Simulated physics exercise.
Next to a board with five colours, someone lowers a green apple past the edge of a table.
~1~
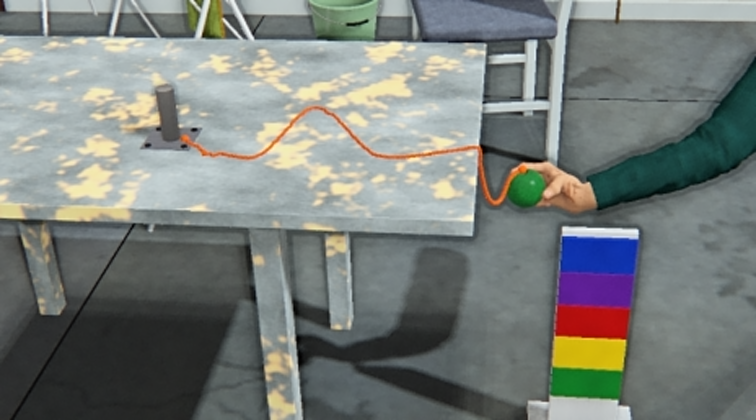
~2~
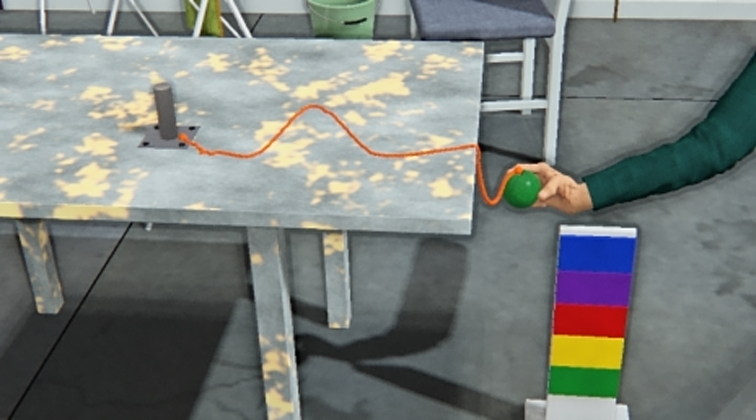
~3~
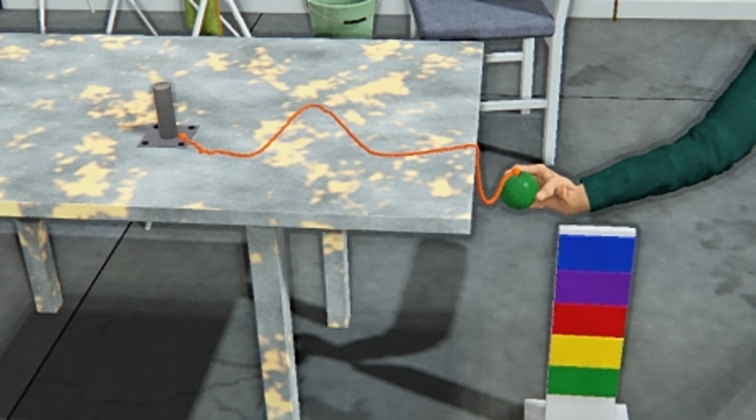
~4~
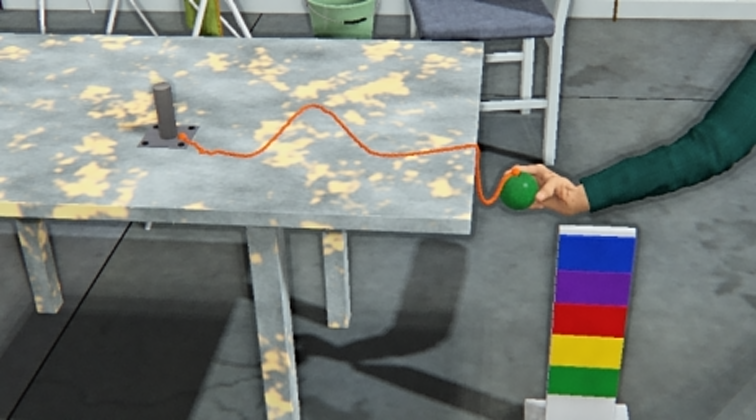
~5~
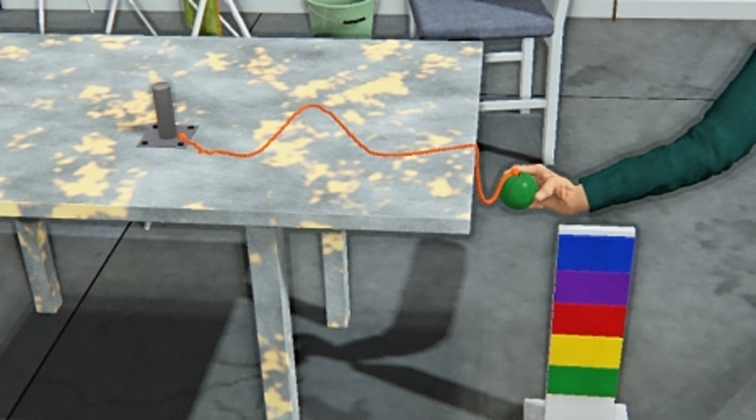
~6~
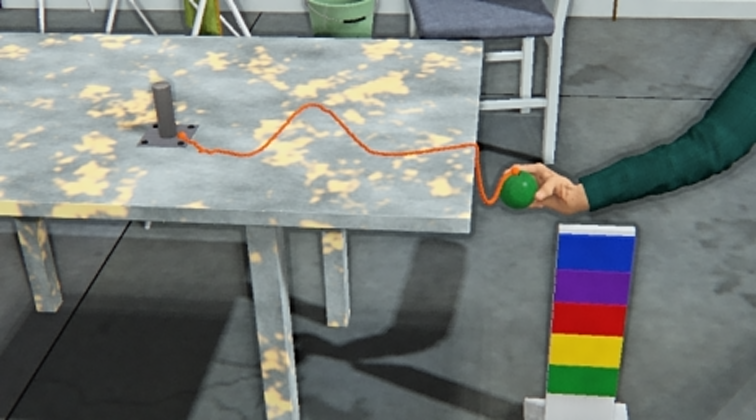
Beside a paint-worn table, a green-sleeved arm holding a green ball tied to an orange cord, barely moving above coloured blocks.
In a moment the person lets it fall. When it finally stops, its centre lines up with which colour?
Green.
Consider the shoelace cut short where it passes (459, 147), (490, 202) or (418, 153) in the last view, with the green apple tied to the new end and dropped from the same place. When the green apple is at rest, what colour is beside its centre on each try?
Purple; yellow; blue.
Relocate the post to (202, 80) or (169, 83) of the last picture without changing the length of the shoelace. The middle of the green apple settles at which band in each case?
Answer, in order: Green, yellow.
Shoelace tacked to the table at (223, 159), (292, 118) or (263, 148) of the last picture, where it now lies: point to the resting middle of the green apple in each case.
(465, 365), (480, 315) and (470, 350).
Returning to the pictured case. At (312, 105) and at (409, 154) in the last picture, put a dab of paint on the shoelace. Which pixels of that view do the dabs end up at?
First one: (411, 140); second one: (470, 237).
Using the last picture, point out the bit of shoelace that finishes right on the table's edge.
Position: Approx. (342, 125).
Soon after, apple near (501, 376); level with green.
Then, apple near (436, 369); level with yellow.
Further on, apple near (491, 397); level with green.
At rest, apple near (460, 395); level with green. Its middle rests at the green band.
